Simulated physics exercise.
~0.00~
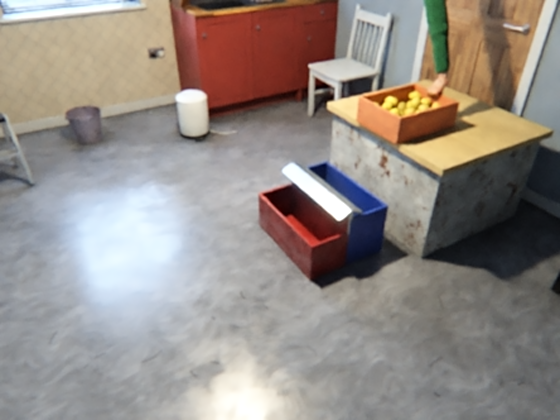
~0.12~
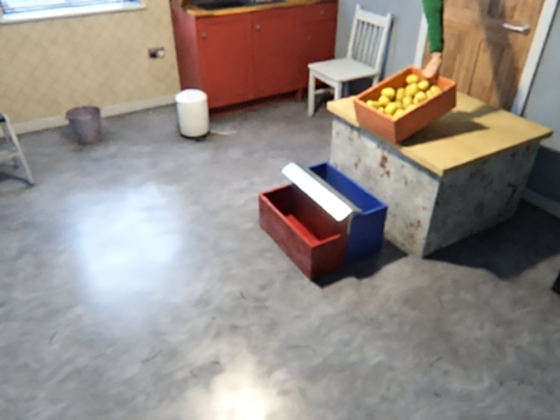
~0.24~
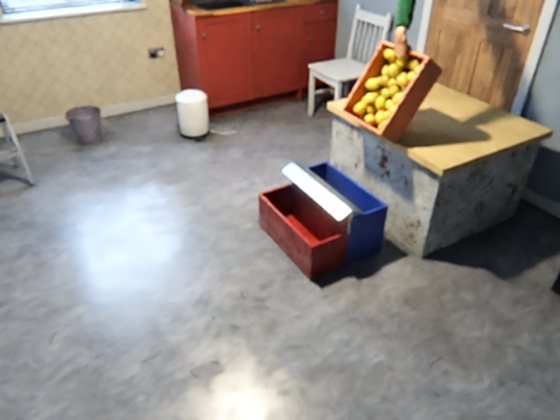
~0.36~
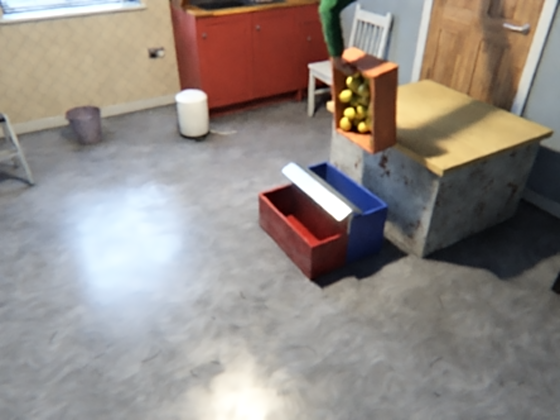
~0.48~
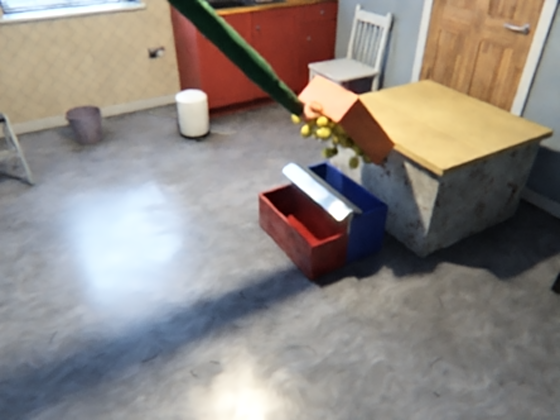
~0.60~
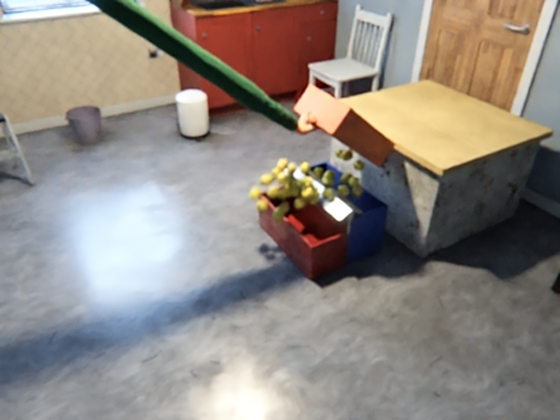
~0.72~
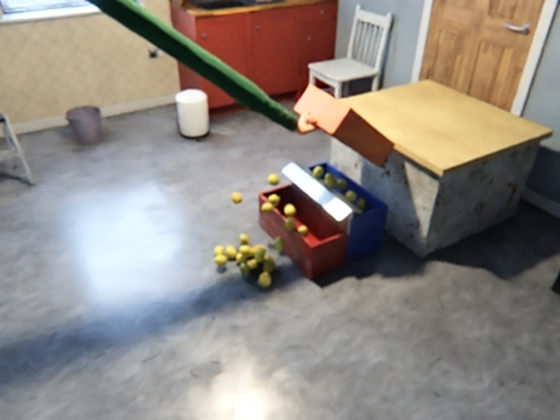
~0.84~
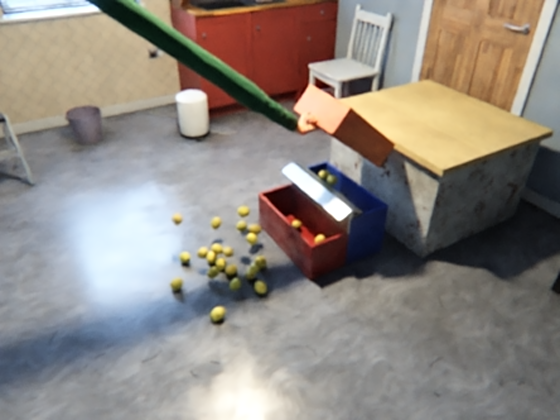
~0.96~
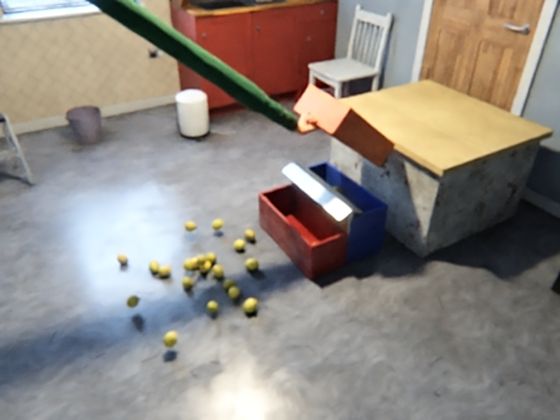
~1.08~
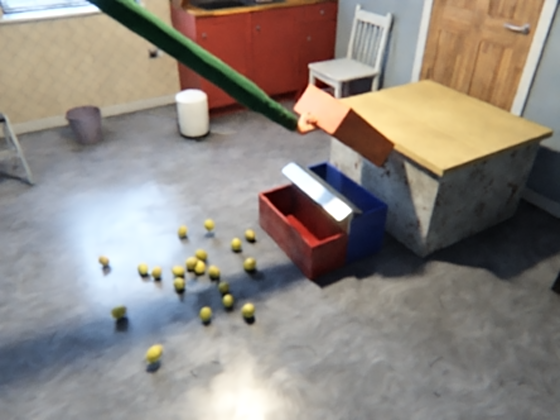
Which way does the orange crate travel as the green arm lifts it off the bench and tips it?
The orange crate moves to the left as it is tipped over.
Green arm lifting and tipping an orange crate of yellow balls, many overshooting the blue and red boxes and scattering across the floor.
